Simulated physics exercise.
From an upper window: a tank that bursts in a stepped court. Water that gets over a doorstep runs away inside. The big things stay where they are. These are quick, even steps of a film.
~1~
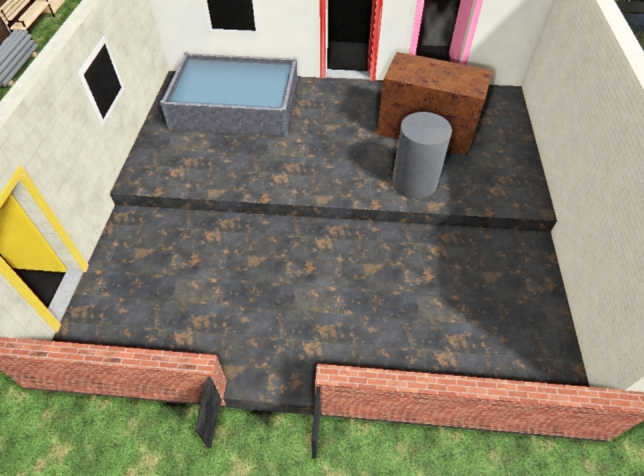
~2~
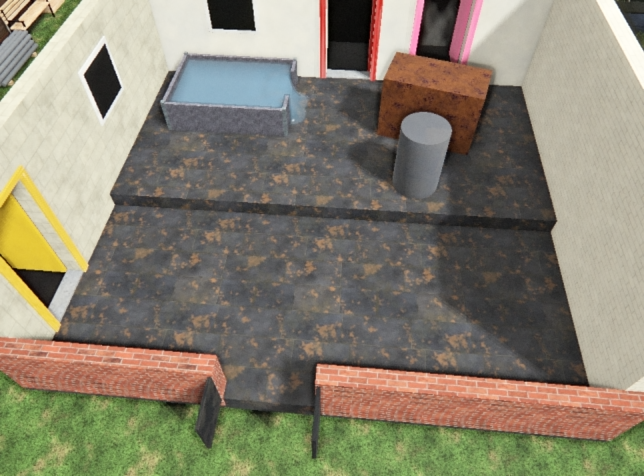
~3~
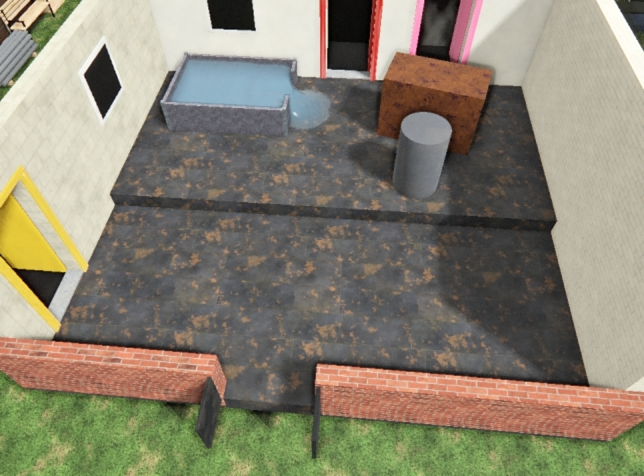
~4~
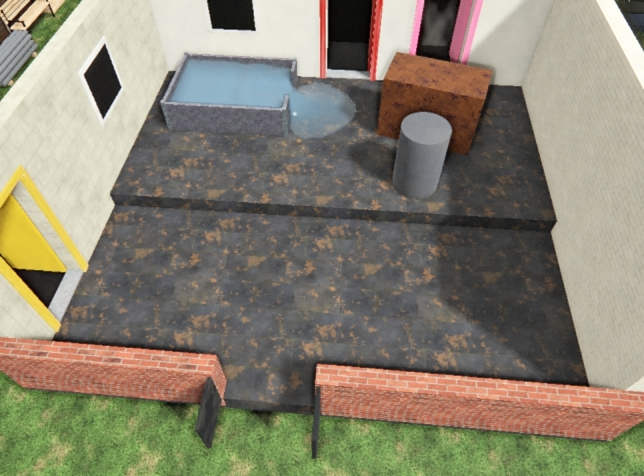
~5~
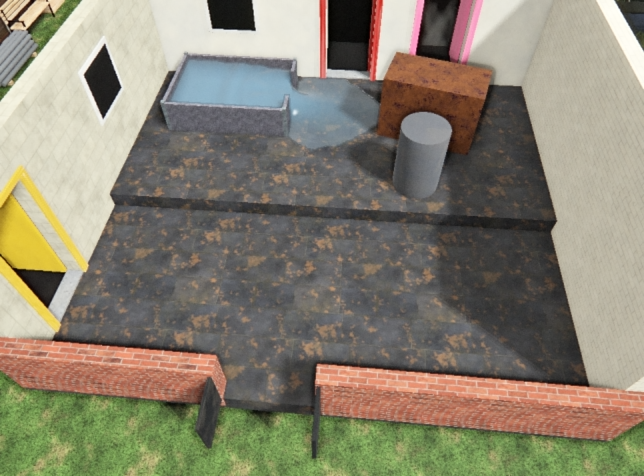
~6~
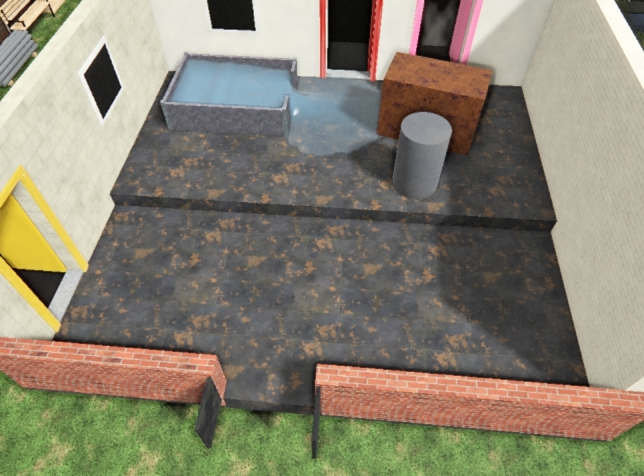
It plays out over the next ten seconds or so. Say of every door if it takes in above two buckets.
In the end: The pink door lets in a lot; the red door lets in a lot; the yellow door admits no more than that.
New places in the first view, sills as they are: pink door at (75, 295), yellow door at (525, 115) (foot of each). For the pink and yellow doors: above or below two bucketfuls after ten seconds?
Pink door lets less in; yellow door goes over.
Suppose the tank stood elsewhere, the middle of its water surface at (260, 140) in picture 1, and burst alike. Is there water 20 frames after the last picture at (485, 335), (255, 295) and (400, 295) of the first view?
As listed: Flooded, clear, covered.
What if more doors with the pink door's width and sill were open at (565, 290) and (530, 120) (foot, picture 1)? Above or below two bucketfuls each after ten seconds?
As listed: Lets less in, floods.
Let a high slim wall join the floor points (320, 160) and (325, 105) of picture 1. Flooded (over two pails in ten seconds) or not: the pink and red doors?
One by one: The pink one takes less, the red one takes more.
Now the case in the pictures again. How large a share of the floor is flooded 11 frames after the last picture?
Close to 20 %.
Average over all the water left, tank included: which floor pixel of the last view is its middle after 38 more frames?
Close to (349, 148).
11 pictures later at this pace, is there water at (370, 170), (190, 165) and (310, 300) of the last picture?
As listed: Under water, no water, clear.
A moment on, water covers 15 % of the floor; the pink door wet at the sill, nothing in, the red door under two buckets in, the yellow door not reached.
Next, water covers 20 % of the floor; the pink door under two buckets in, the red door over two buckets in, the yellow door not reached.
Then, water covers 35 % of the floor; the pink door over two buckets in, the red door over two buckets in, the yellow door not reached.
Later, water covers 55 % of the floor; the pink door over two buckets in, the red door over two buckets in, the yellow door not reached.
In the end, water covers 65 % of the floor; the pink door over two buckets in, the red door far over two buckets in, the yellow door wet at the sill, nothing in.
